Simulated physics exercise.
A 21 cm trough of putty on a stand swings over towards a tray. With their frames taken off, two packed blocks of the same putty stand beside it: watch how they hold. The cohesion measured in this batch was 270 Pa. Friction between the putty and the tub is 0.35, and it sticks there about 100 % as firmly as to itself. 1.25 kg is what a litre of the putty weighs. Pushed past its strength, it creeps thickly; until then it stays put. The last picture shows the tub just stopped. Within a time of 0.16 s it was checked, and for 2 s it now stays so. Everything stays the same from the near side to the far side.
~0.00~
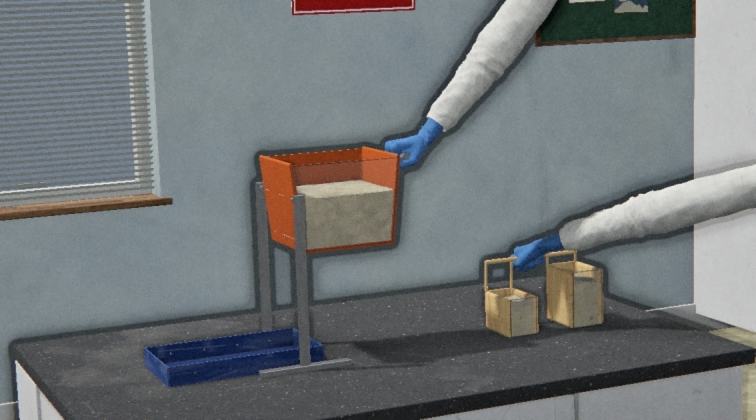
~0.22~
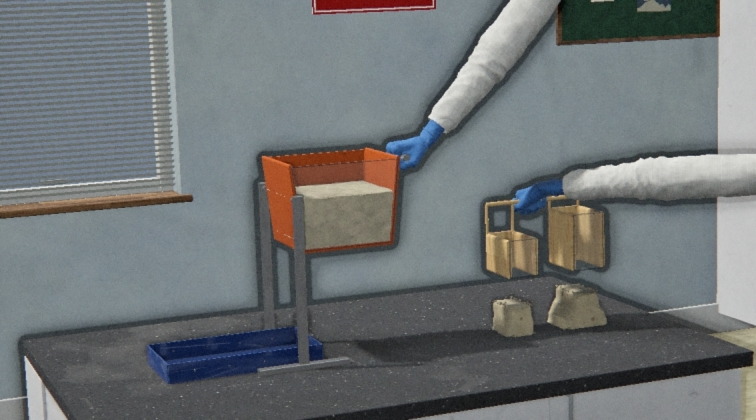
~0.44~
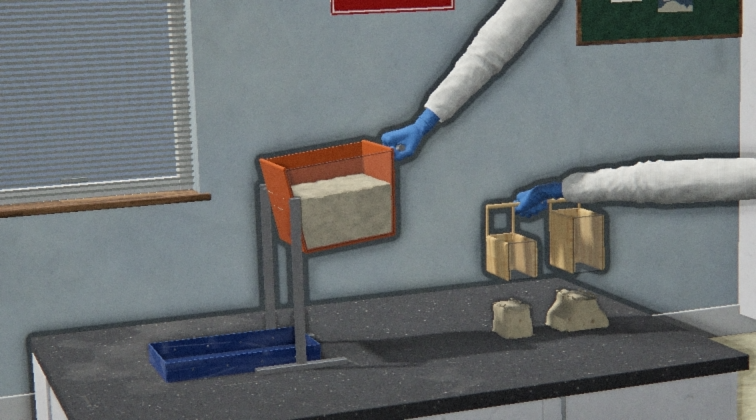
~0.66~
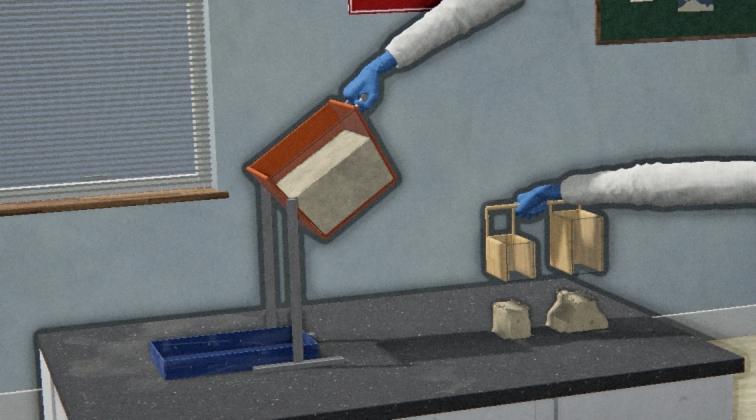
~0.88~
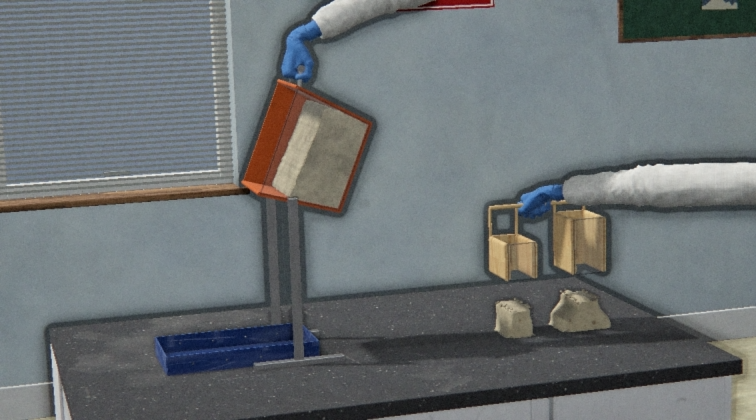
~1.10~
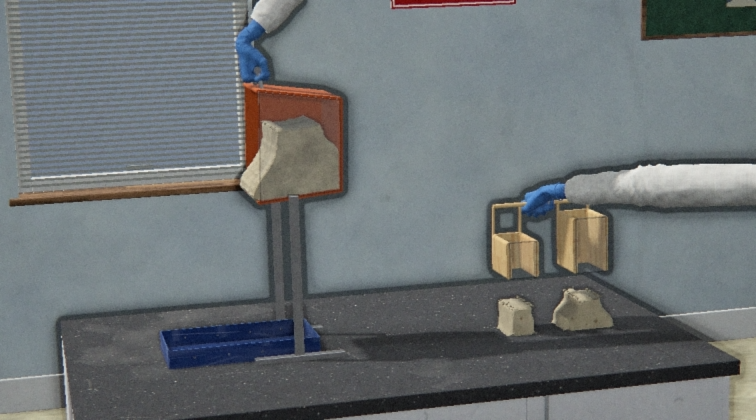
At the start, one blue-gloved hand holds an orange tub of pale putty upright on a stand, while another lifts two wooden moulds off small blocks, which sag slightly. The first hand then swings the tub left onto its side above a blue tray, and the putty slumps and bulges at the opening.
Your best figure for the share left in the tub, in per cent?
I would say about 41 %.
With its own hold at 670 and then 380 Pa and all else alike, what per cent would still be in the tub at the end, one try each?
About 95 % first, about 50 % second.
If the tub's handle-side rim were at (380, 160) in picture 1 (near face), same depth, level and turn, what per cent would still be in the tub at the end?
The tub would keep roughly 55 percent.
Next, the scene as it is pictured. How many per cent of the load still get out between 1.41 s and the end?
6 %.
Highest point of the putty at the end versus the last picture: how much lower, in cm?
About 11 cm.
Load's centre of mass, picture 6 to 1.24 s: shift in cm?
The shift is near 8 cm.
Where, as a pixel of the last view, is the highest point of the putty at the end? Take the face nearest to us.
About (319, 166).
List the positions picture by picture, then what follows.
The first picture shows handle-side rim at (397, 156), tilt 0 degrees; highest point of the putty at (300, 198); test blocks 8.4 cm, 13 cm high (left to right).
The second picture shows handle-side rim at (396, 158), tilt 0 degrees; highest point of the putty at (299, 199); test blocks 8.1 cm, 9.7 cm high (left to right).
The third picture shows handle-side rim at (390, 150), tilt 6 degrees; highest point of the putty at (385, 184); test blocks 8.0 cm, 9.0 cm high (left to right).
The fourth picture shows handle-side rim at (354, 109), tilt 35 degrees; highest point of the putty at (366, 140); test blocks 8.0 cm, 9.0 cm high (left to right).
The fifth picture shows handle-side rim at (296, 89), tilt 68 degrees; highest point of the putty at (324, 109); test blocks 8.0 cm, 9.0 cm high (left to right).
The sixth picture shows handle-side rim at (258, 93), tilt 88 degrees; highest point of the putty at (316, 125); test blocks 8.0 cm, 9.0 cm high (left to right).
By 1.24 s, the tub is at 88 degrees and holds 70 %.
By 1.41 s, the tub is at 88 degrees and holds 47 %.
By 1.58 s, the tub is at 88 degrees and holds 41 %.
By 1.75 s, the tub is at 88 degrees and holds 41 %.
By 3.10 s, at the end, the tub is at 88 degrees and holds 41 %.
